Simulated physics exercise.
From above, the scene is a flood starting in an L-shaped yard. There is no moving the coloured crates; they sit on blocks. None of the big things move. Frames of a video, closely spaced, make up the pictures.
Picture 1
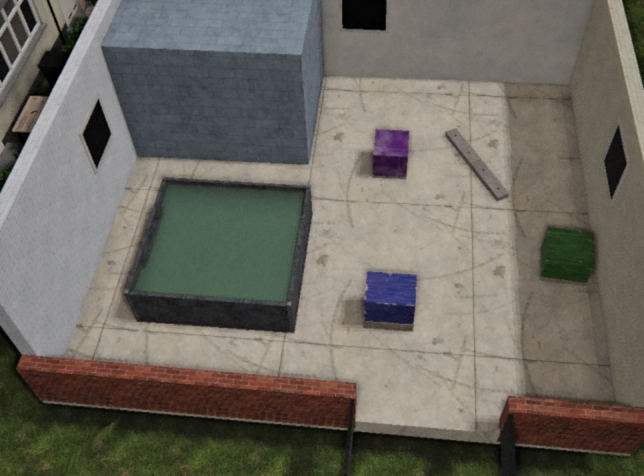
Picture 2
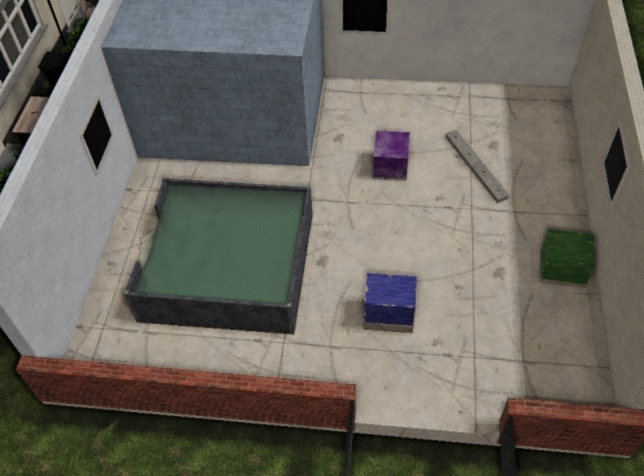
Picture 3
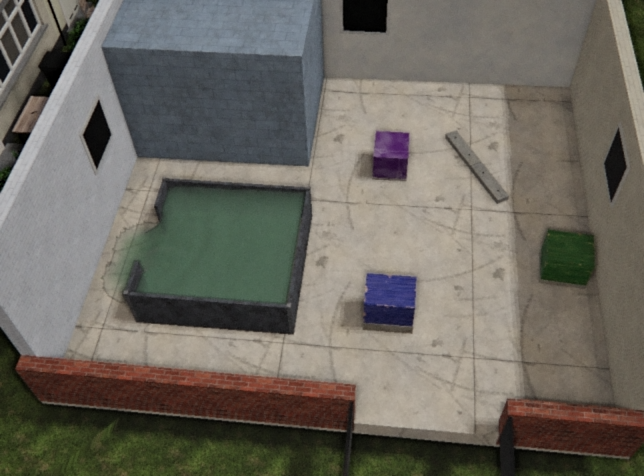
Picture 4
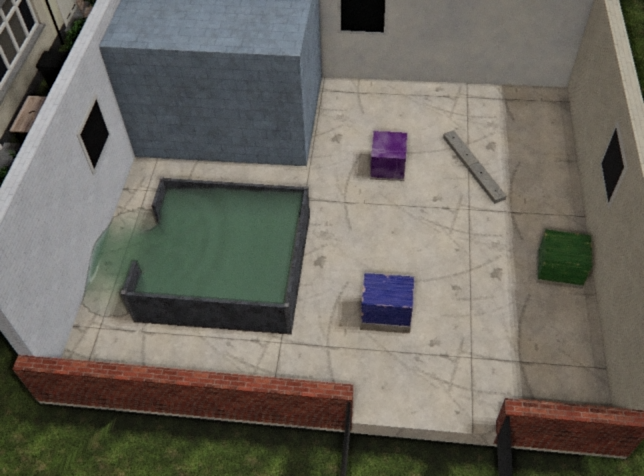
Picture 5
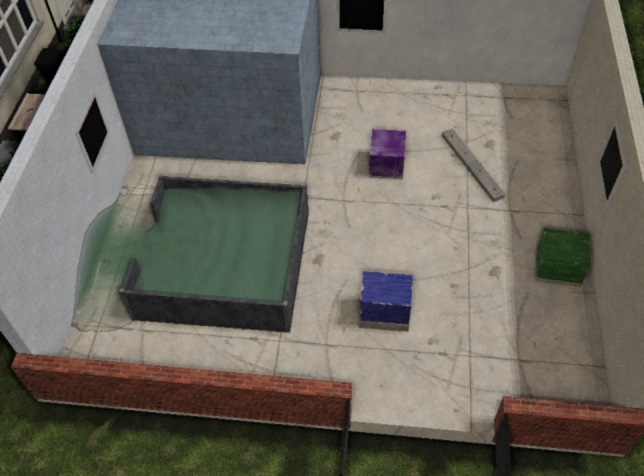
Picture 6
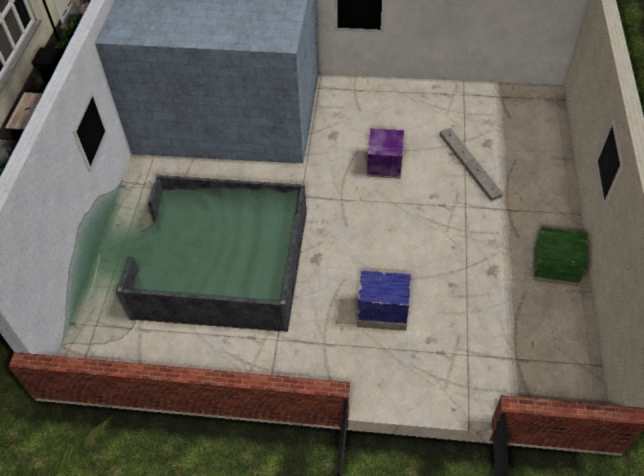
A dark-walled tank of green water opens on its left side and water pours out across the paving.
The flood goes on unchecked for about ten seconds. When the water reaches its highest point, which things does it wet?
Blue crate: A dry one; green crate: A wet one; purple crate: A wet one.
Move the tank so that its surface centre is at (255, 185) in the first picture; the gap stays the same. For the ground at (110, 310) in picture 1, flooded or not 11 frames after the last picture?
By then that patch is drenched.
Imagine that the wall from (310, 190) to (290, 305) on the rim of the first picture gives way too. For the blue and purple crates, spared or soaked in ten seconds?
Note - blue goes wet, purple goes wet.
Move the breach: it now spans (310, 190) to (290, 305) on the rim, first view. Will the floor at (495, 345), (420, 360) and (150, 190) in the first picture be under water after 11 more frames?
Going through them in turn: Reached by the flood, then reached by the flood, then still unsoaked.
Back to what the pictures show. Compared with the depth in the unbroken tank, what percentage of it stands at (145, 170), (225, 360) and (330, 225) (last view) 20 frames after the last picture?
Estimated readings in sequence: 40, 12, 4 percent.
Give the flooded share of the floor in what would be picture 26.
Estimate: Near 40 %.
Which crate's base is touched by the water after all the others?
Crate: The green one.
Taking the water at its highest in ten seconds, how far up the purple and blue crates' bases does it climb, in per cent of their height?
380 %, then 80 %.
A moment on, water covers 10 % of the floor; the blue crate not reached, the green crate not reached, the purple crate not reached.
Next, water covers 20 % of the floor; the blue crate not reached, the green crate not reached, the purple crate not reached.
Then, water covers 40 % of the floor; the blue crate water round its plinth, the green crate not reached, the purple crate water round its plinth.
Later, water covers 75 % of the floor; the blue crate water round its plinth, the green crate water round its plinth, the purple crate water round its plinth.
In the end, water covers 95 % of the floor; the blue crate stayed above the water, the green crate was topped, the purple crate was topped.
